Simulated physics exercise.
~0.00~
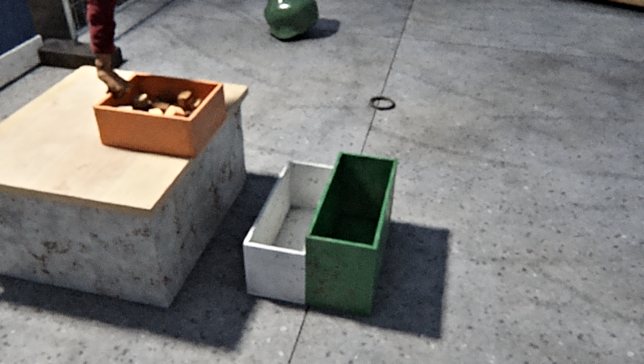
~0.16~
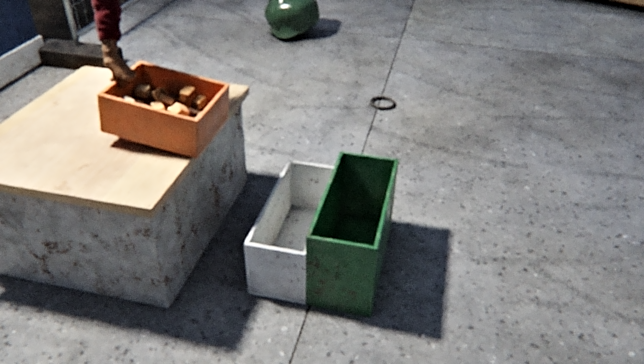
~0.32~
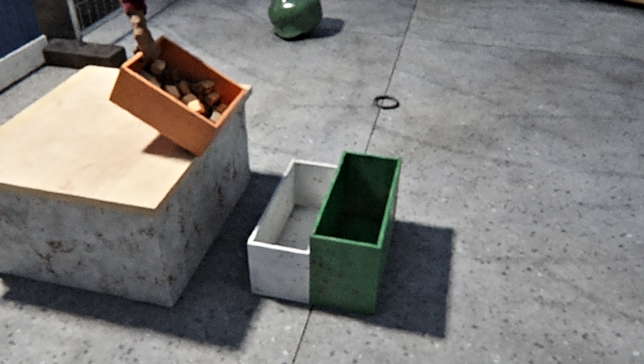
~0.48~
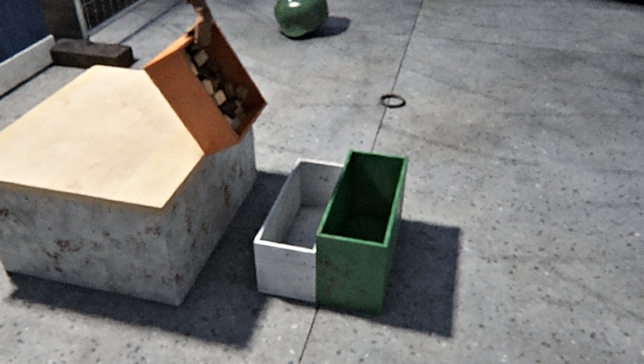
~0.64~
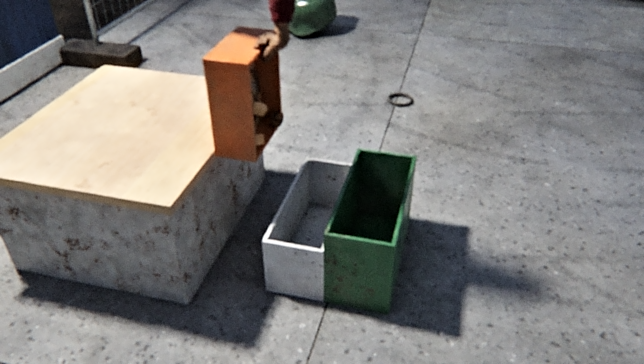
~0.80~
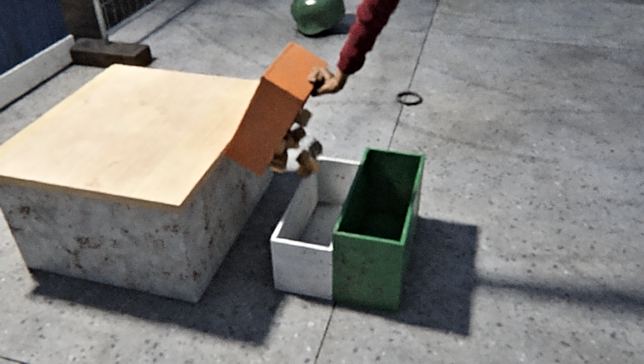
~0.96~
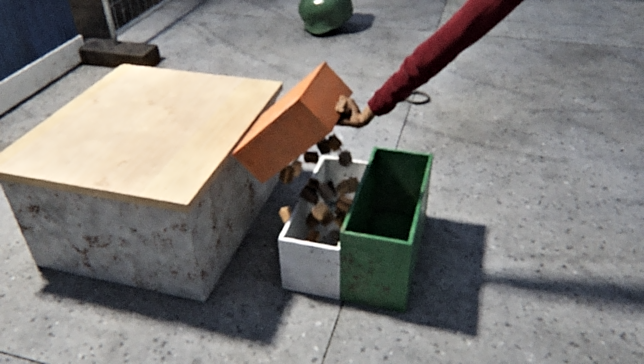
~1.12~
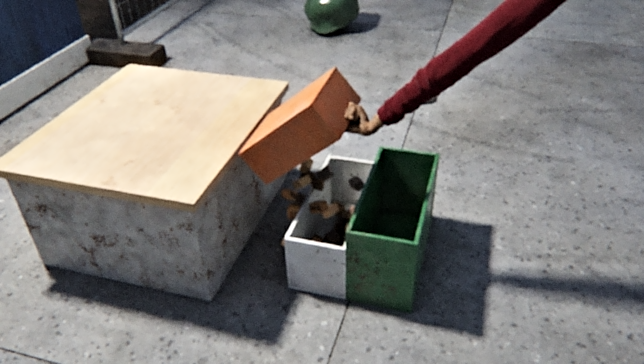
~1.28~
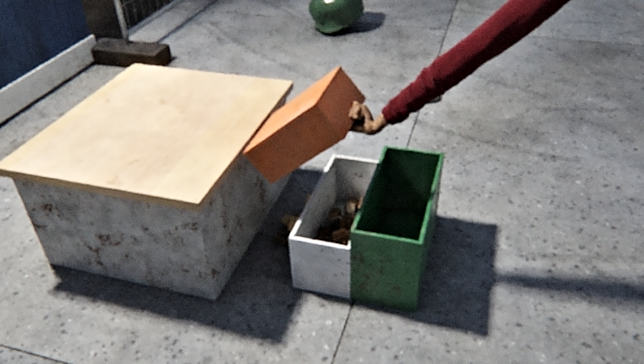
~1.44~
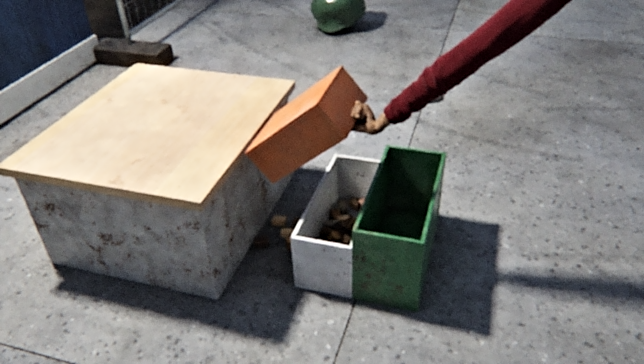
On a speckled grey floor, a red-sleeved arm tipped an orange tote of wooden blocks over the edge of a bench, spilling most into the nearer white tub while some dropped short beside the bench, leaving the green trough beyond without any.
